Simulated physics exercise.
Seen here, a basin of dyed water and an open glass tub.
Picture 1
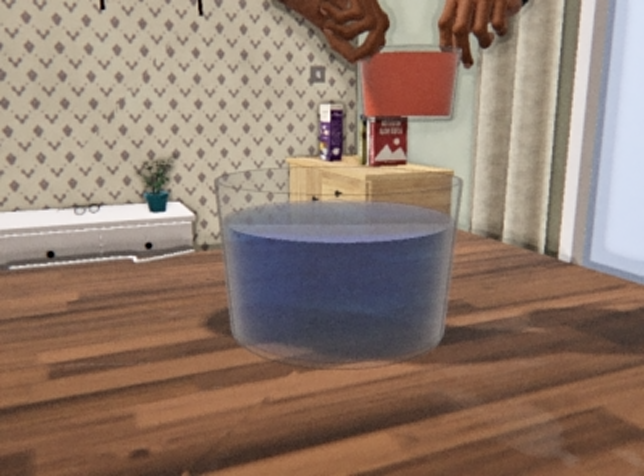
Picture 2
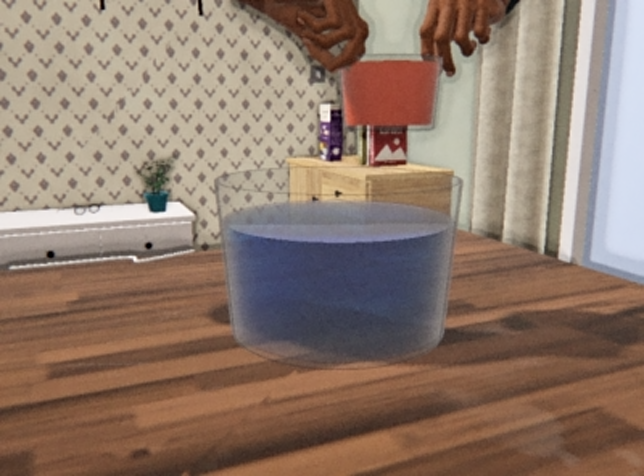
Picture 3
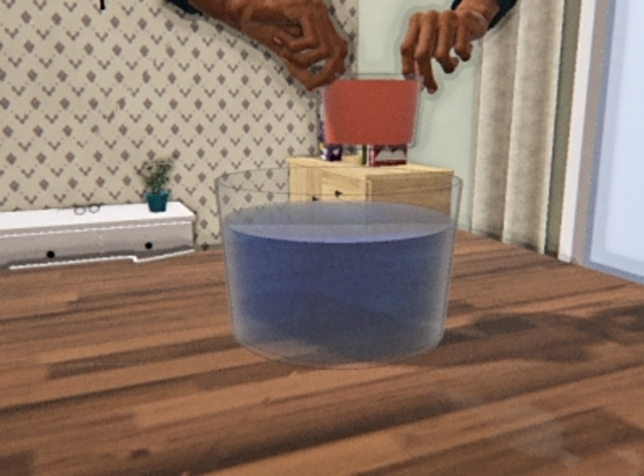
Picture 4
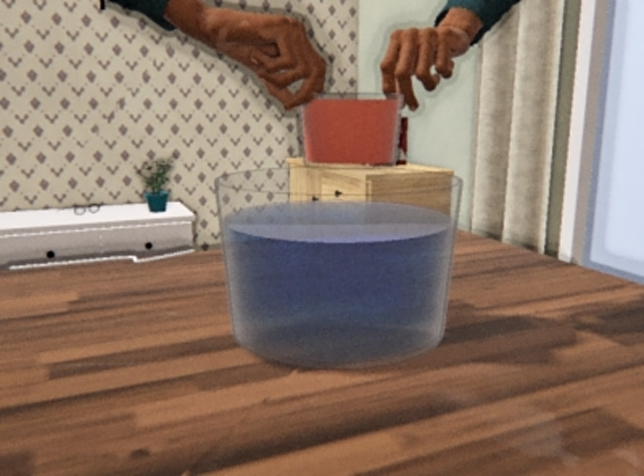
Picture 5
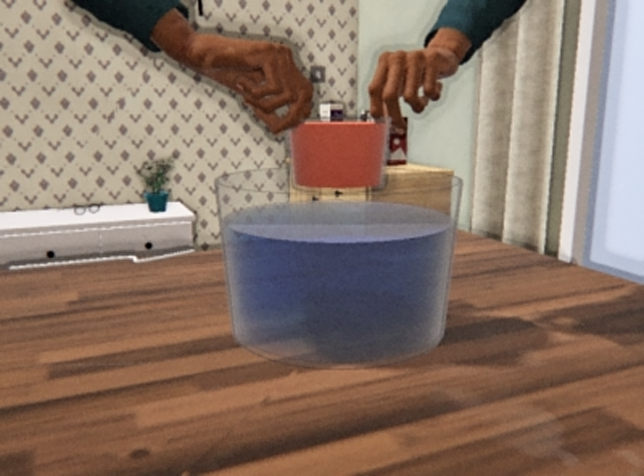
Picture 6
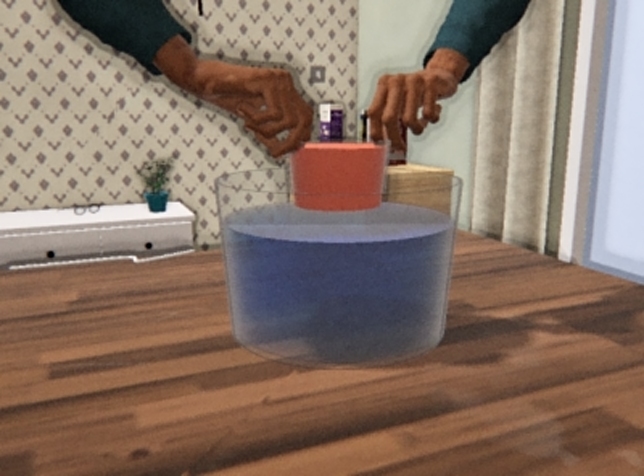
In this clip, two hands hold an open glass tub nearly full of red contents above a clear basin of blue water on a wooden surface, lowering it while moving left until it is just over the water.
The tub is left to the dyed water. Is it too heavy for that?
Once free, it sinks.
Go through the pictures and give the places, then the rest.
Tub (408, 83) nearly full; above the basin, in the first frame.
Tub nearly full, surface at (390, 66); coming down, in the second frame.
Tub (370, 110) nearly full; lower, in the third frame.
Tub nearly full, surface at (350, 102); lower still, in the fourth frame.
Tub (338, 150) nearly full; close to the surface, in the fifth frame.
Tub nearly full, surface at (338, 147); just over the surface, in the sixth frame.
Shortly, the tub dips into the dyed water.
Then, dyed water pours in over its rim.
At the finish, the tub lies on the bottom.
